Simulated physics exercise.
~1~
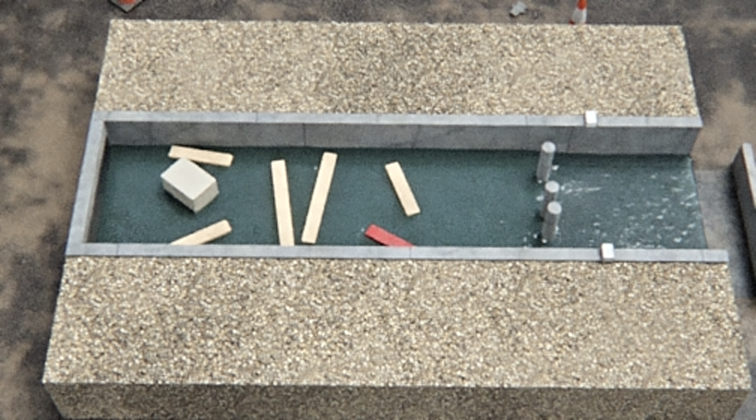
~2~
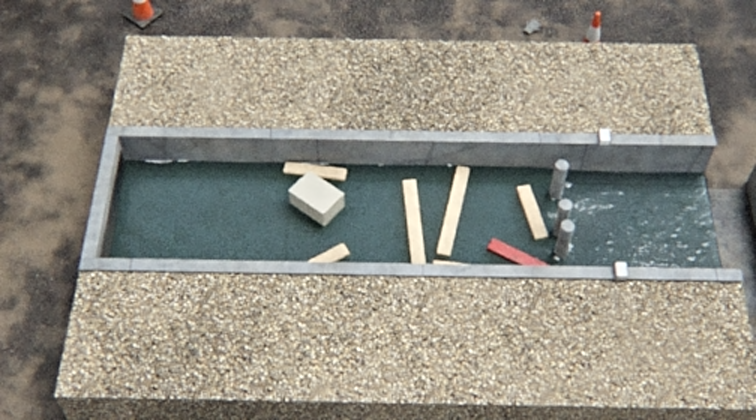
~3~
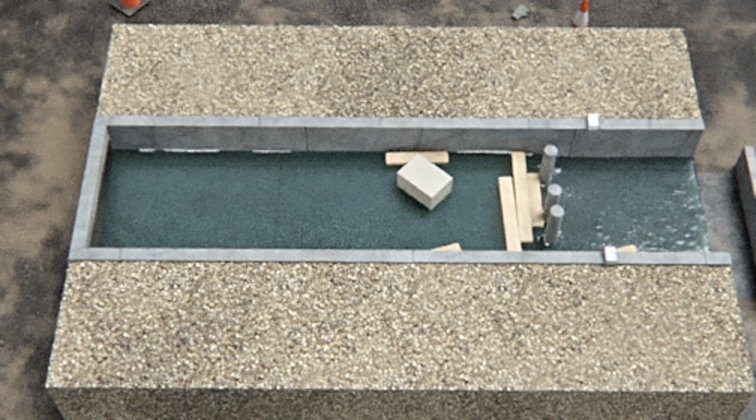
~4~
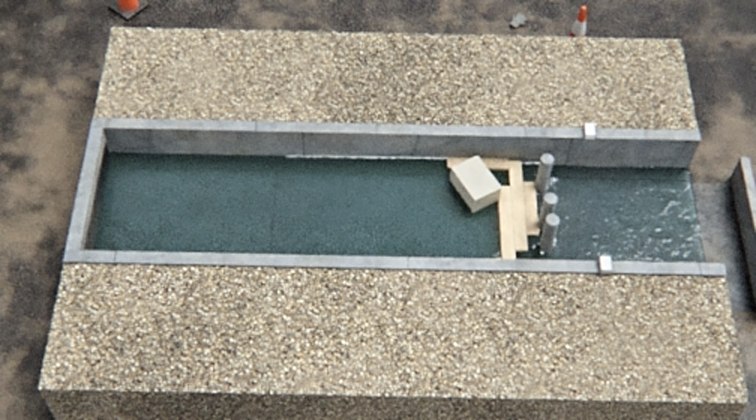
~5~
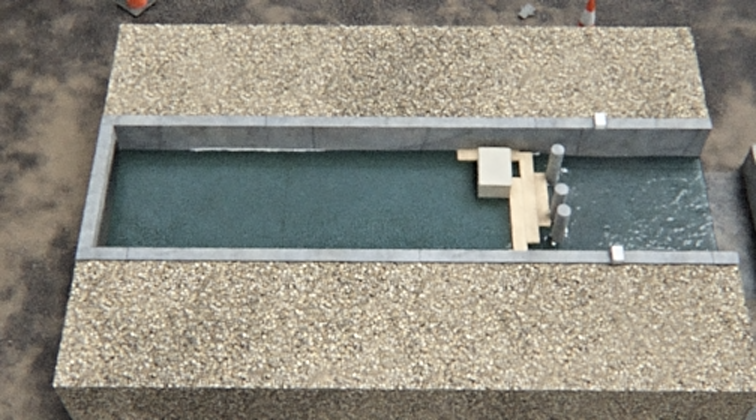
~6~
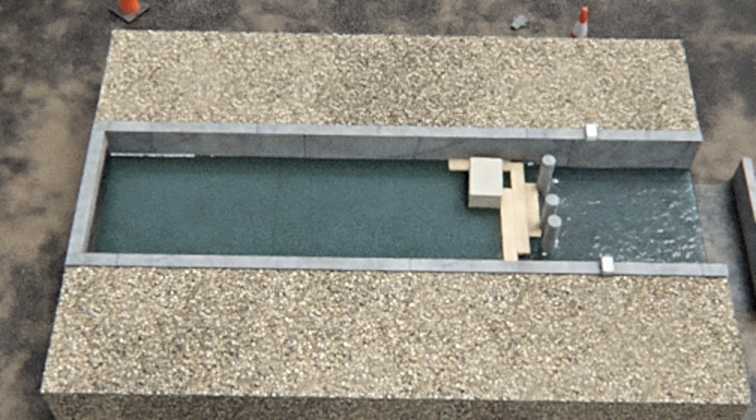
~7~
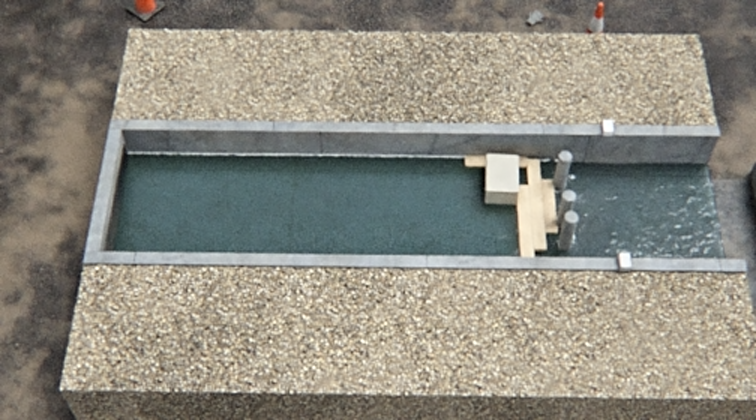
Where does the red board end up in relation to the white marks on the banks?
It ends up beyond the white marks, carried past the posts and out of sight to the right while the pale block and several light pieces stay held behind.
